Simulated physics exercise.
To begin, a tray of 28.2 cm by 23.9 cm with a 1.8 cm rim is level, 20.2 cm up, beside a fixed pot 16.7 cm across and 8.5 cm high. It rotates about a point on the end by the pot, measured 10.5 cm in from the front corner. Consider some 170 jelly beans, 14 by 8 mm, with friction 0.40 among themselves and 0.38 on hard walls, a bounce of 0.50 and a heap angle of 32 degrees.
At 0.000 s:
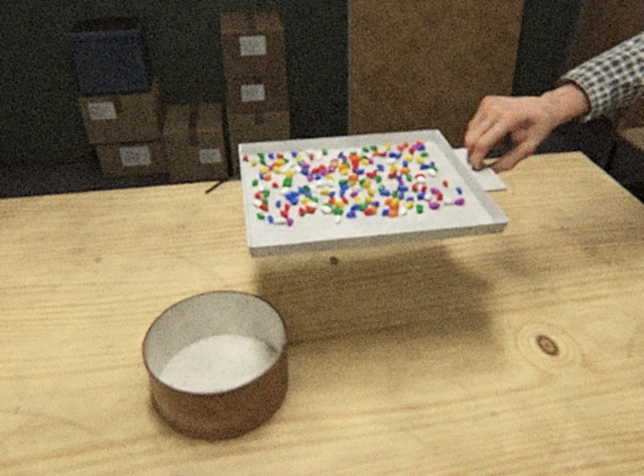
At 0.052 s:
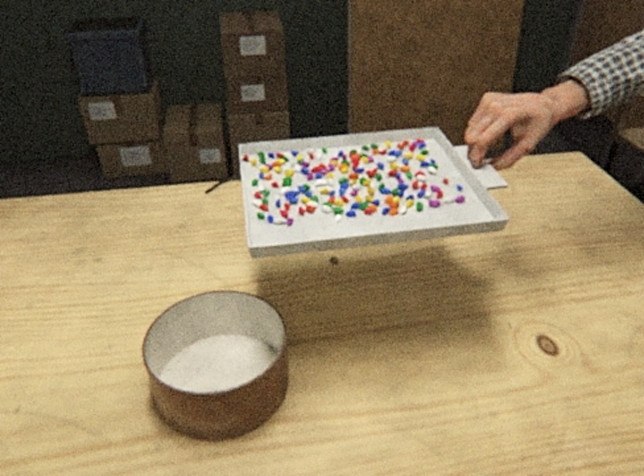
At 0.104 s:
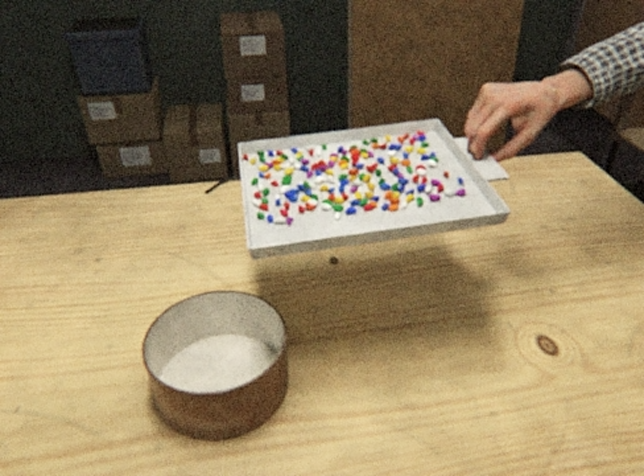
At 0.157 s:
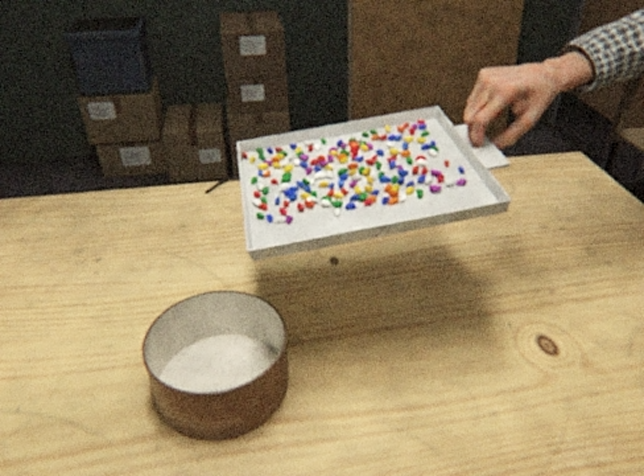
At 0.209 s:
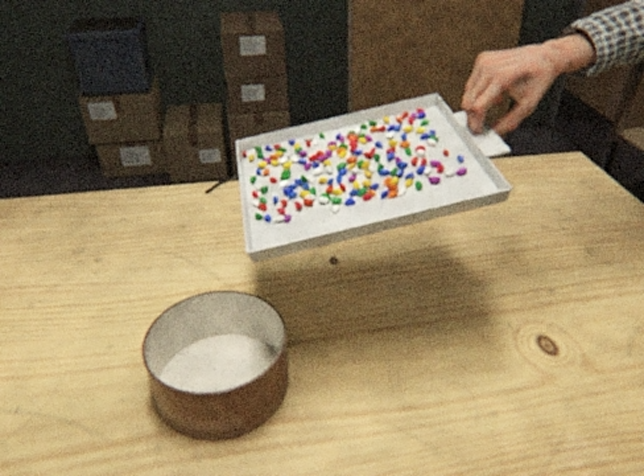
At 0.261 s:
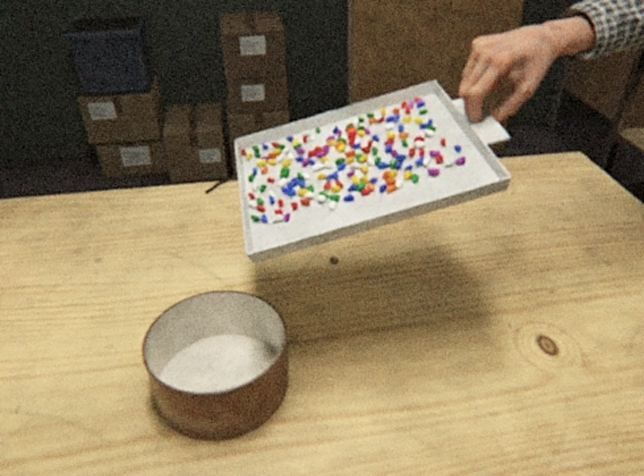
At the start, a hand in a checked sleeve holds a white tray of colourful jelly beans nearly level above a wooden table, with a round pot at the left. The hand then raises the tray's right end, slanting it down toward the left, while the beans stay spread across it.
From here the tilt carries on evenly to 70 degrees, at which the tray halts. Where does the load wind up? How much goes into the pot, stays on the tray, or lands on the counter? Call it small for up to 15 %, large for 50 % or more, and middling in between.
Pot - middling, tray - large, counter - small.
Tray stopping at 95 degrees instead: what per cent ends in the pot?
In that case, near 75 percent.
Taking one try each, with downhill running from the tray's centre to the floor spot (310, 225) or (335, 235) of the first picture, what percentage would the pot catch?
Near 70 and 15 percent, in that order.
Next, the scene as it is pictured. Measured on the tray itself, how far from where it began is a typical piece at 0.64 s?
By then it sits near 7 cm from where it began.
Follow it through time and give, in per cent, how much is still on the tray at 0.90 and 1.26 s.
Estimates: 85; 65.
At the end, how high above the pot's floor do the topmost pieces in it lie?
Some 1.0 cm up.
After 0.64 s, tilt 41 degrees; the tray holds 100 %, the pot 0 %.
After 0.90 s, tilt 60 degrees; the tray holds 85 %, the pot 5 %.
After 1.26 s, tilt 70 degrees; the tray holds 65 %, the pot 25 %.
By 2.6 s all is still; pot 30 %, tray 65 %, counter 10 %.
